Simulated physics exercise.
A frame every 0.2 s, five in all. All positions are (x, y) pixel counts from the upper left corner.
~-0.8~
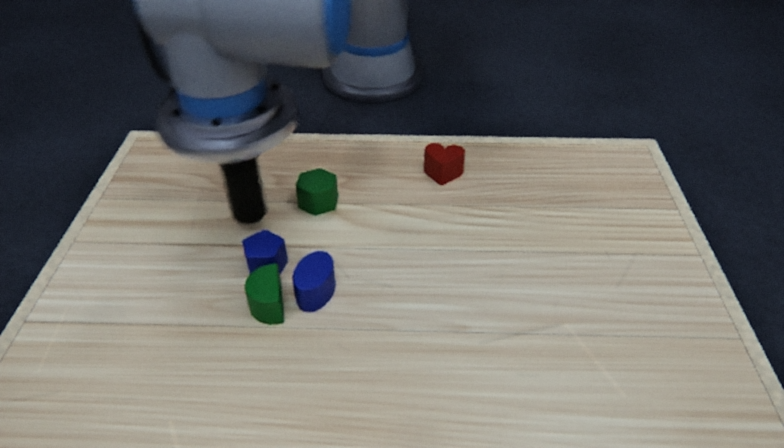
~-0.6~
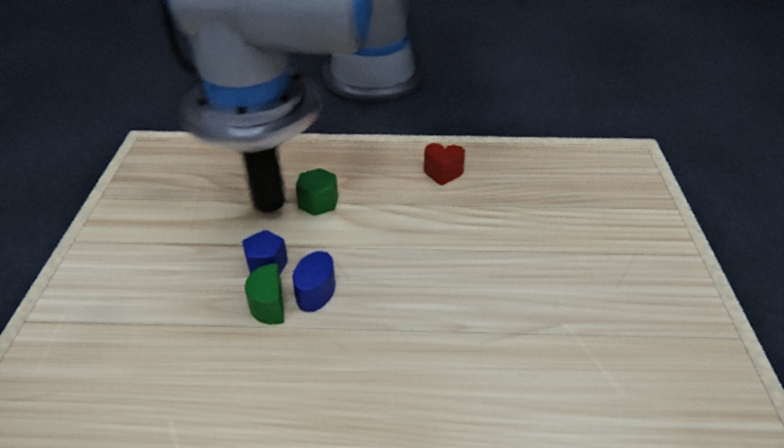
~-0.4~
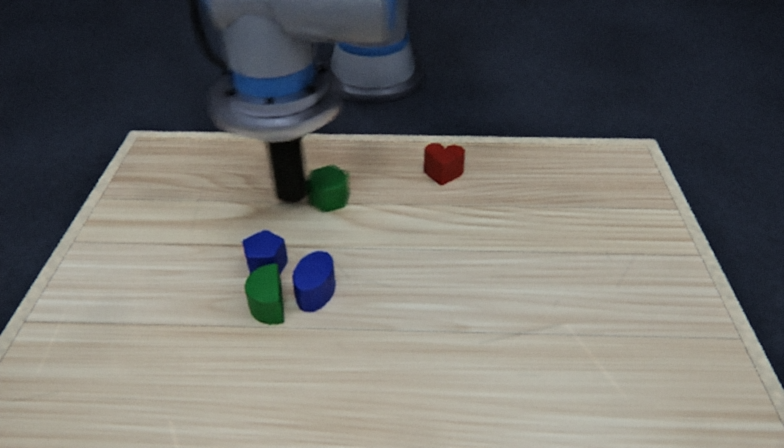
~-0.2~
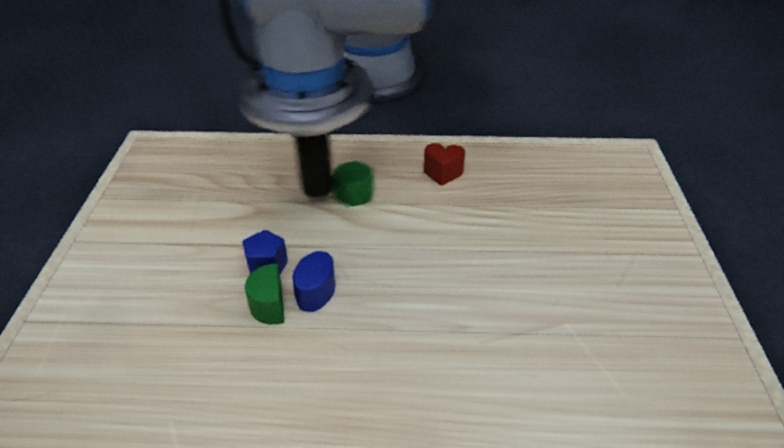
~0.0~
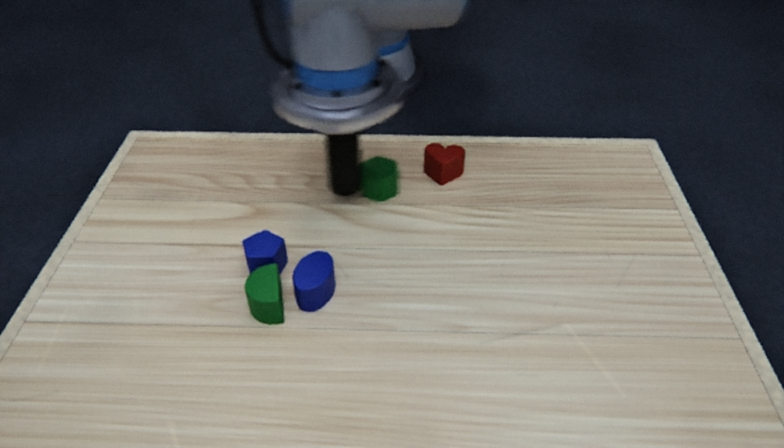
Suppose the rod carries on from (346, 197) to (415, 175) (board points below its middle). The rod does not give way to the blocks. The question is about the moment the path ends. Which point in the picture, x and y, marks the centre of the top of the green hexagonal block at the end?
I expect it at (444, 143).
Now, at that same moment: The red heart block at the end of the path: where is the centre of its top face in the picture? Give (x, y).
The middle of its top is at (479, 142).
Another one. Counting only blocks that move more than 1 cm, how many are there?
My best guess is that a pair of blocks move over 1 cm.
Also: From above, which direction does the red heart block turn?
Its spin: Clockwise.
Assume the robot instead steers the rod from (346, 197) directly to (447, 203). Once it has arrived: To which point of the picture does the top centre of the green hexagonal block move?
For the centre of its top, I'd go with (418, 157).
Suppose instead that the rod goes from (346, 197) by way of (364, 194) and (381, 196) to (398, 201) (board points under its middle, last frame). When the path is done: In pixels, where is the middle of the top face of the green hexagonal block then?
The point I'd pick in the picture is (414, 160).
What follows on the original path. Halfway along, rod at (381, 175); green hexagonal block at (413, 155).
At the end, rod at (415, 164); green hexagonal block at (444, 143), turned 20° anticlockwise; red heart block at (479, 142), turned 40° clockwise.
